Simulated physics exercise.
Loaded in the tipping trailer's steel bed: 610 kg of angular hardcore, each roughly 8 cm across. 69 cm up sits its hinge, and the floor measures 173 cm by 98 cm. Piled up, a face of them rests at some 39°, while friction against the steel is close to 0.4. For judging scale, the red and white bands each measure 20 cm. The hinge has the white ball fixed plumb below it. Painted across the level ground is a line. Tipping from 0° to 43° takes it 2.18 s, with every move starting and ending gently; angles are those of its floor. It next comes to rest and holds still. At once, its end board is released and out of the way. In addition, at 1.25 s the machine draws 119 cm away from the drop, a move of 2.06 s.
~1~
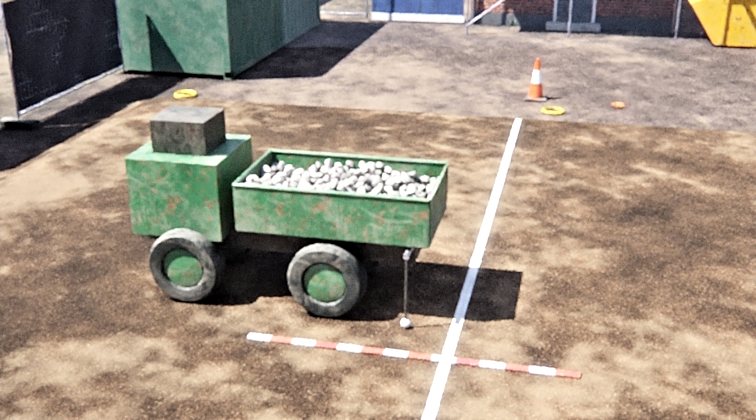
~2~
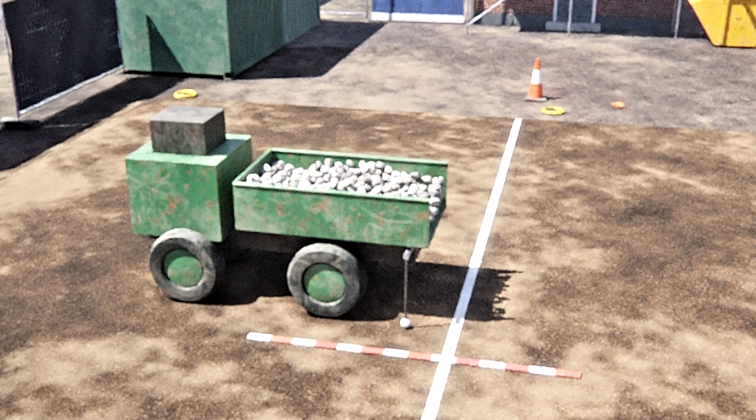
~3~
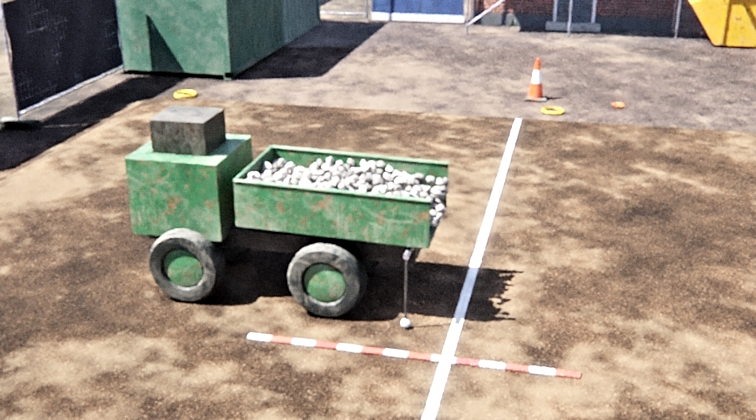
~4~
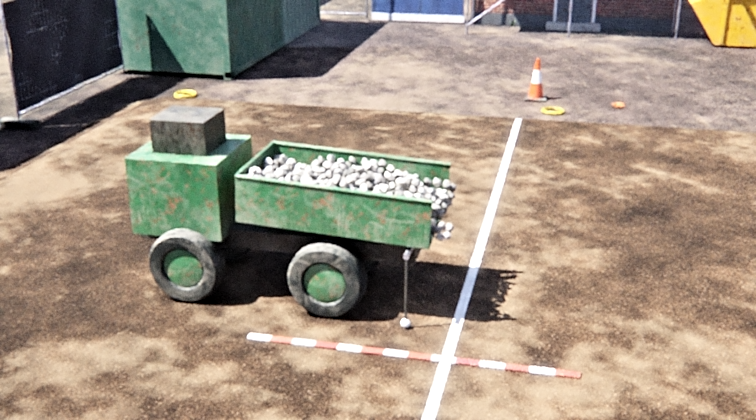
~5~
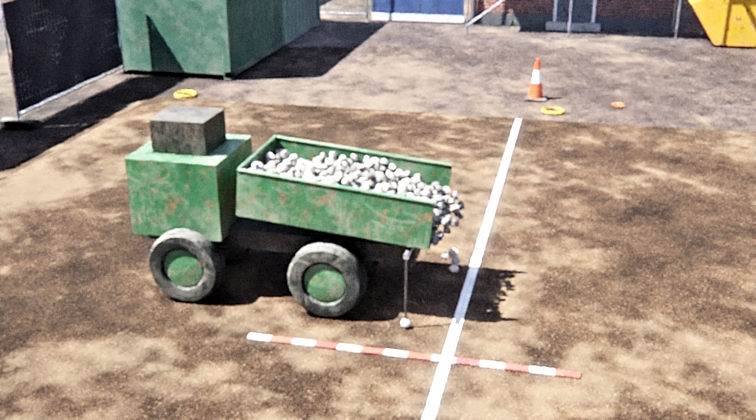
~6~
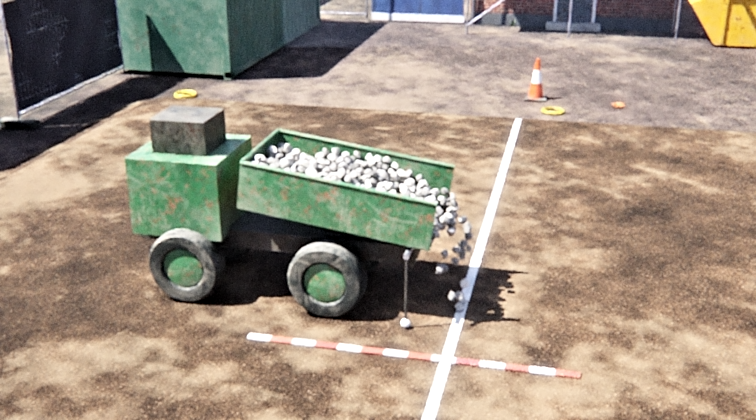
To begin with, a green tipping trailer heaped with pale stones stands level on brown ground beside a painted white line. Its end board disappears from the right end, then the bed tilts slightly, its left end rising, and some stones tumble over the right lip toward the ground.
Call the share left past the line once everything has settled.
Roughly 35 per cent.
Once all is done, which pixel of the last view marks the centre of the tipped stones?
The tipped stones centre close to (448, 294).
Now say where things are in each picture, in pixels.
Lip at (428, 248), floor tilted 0°, highest stones at (341, 169), in the first picture.
Lip at (428, 248), floor tilted 0°, highest stones at (342, 168), in the second picture.
The bed is at 1°, its lip at (428, 248); the top of the load is at (314, 166), in the third picture.
Lip at (429, 249), floor tilted 3°, highest stones at (307, 163); 2 % has left, in the fourth picture.
Lip at (429, 249), floor tilted 5°, highest stones at (291, 161); 3 % has left, in the fifth picture.
The bed is at 8°, its lip at (429, 250); the top of the load is at (289, 154); 4 % has left, in the sixth picture.
A little later the floor is at 36°; 66 % in the bed, 21 % short of the line, 12 % past the line; the foremost stones are at (511, 299).
Then the floor is at 43°; 1 % in the bed, 64 % short of the line, 34 % past the line; the foremost stones are at (541, 316).
Later still the floor is at 43°; 0 % in the bed, 64 % short of the line, 36 % past the line; the foremost stones are at (545, 310).
In the end the floor is at 43°; 0 % in the bed, 64 % short of the line, 36 % past the line; the foremost stones are at (545, 310).
